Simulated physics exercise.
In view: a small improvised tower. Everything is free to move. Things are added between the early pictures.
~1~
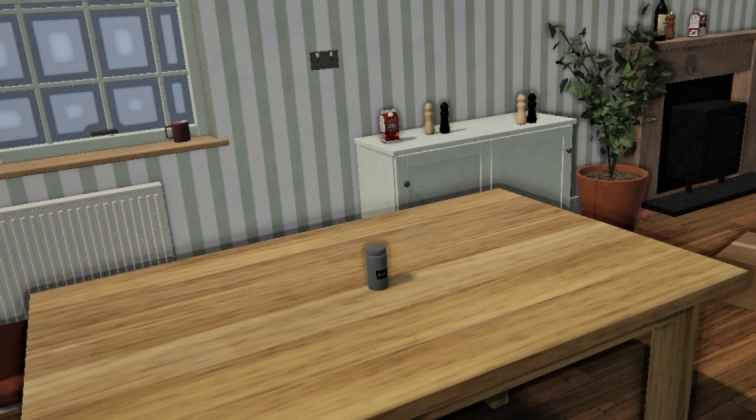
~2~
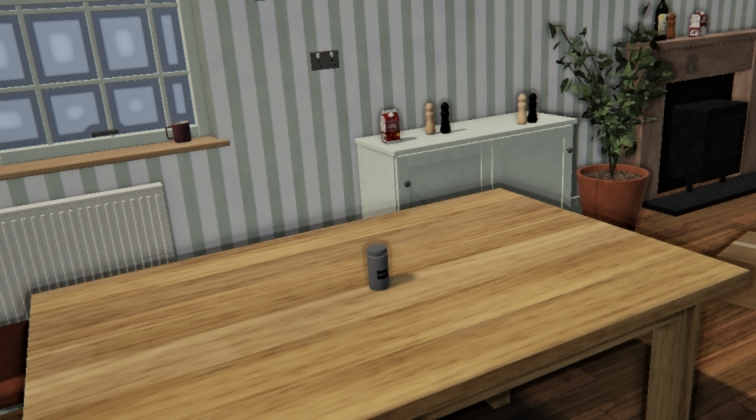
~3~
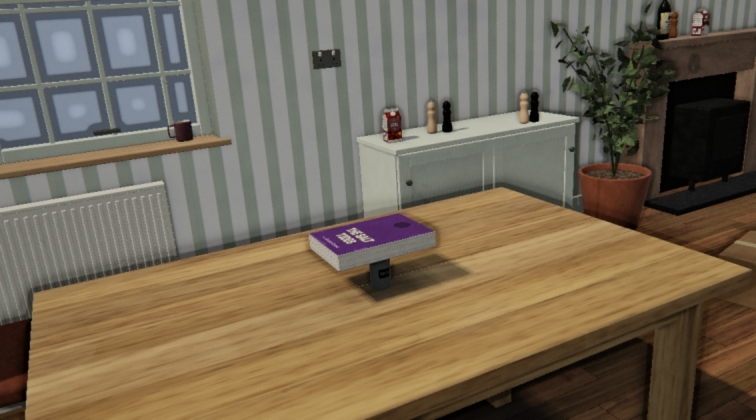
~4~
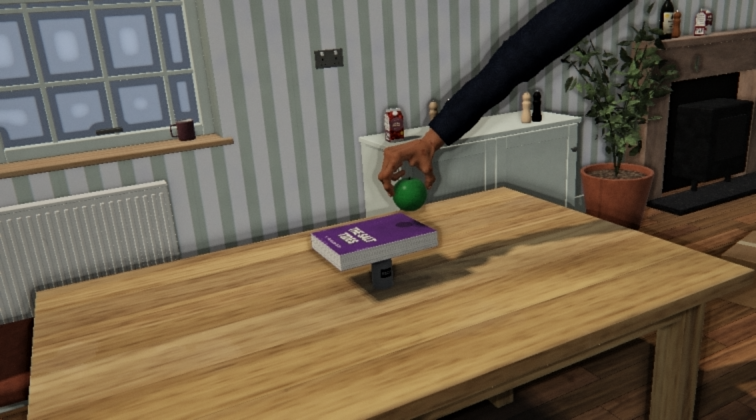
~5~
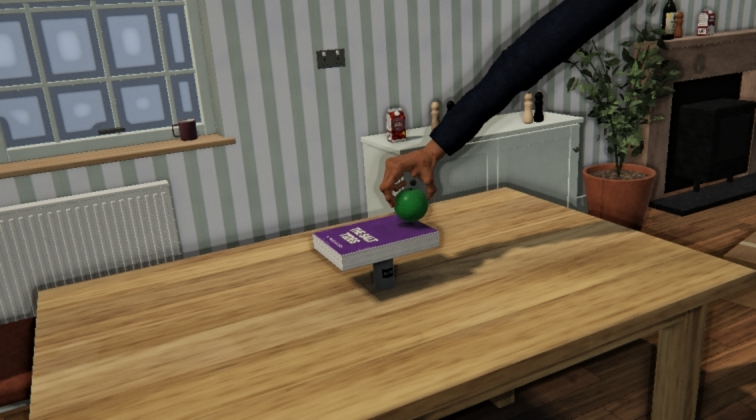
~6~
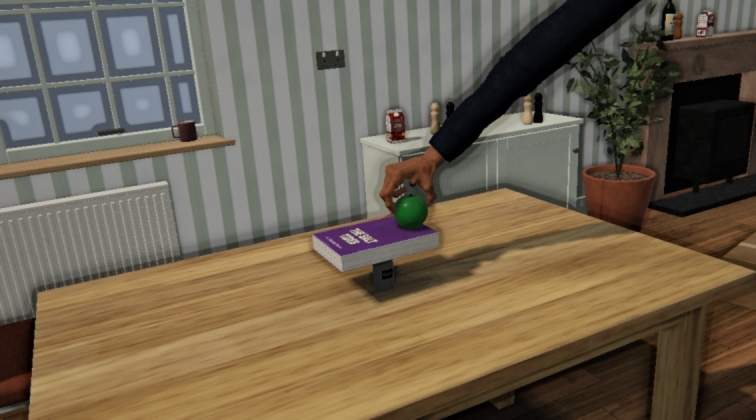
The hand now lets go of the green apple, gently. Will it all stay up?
In the end the stack stays up.
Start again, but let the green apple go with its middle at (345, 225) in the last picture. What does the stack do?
Then it comes apart.
Then, 0.20 s on from there, no change.
Then, 0.50 s on from there, green apple resting near (411, 211).
In the end, all 3 unmoved. At the end, from the last picture's camera, green apple near (411, 211). The stack keeps its balance.
